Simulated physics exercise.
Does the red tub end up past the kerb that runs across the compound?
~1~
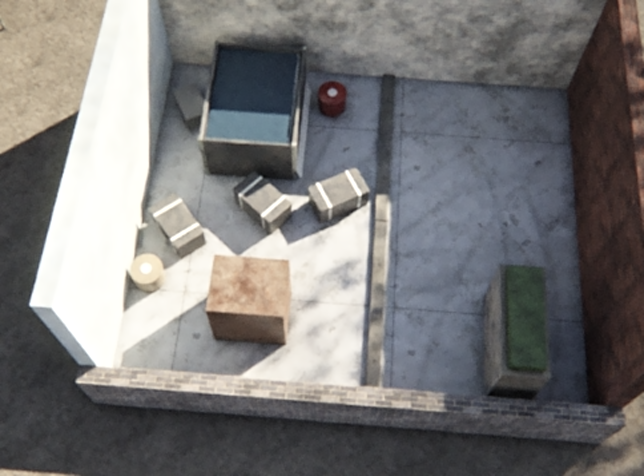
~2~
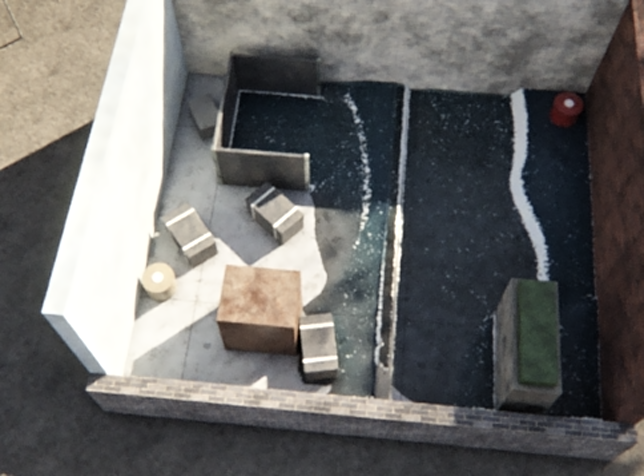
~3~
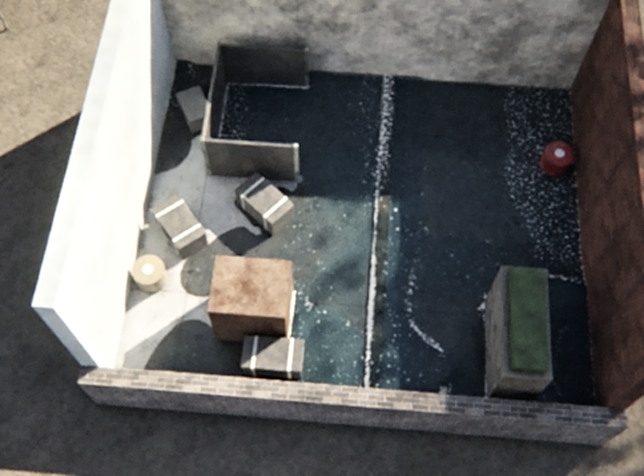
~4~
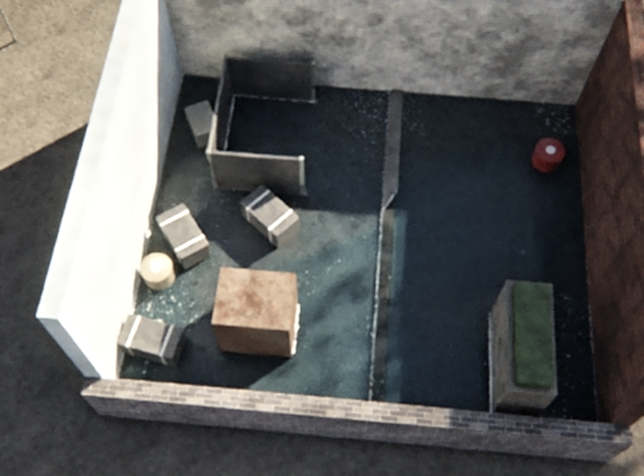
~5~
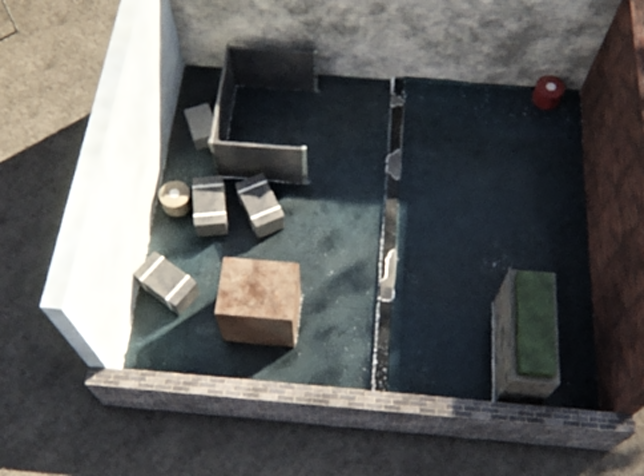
Yes, the red tub gets past the kerb. It ends up afloat near the back wall on the right side.
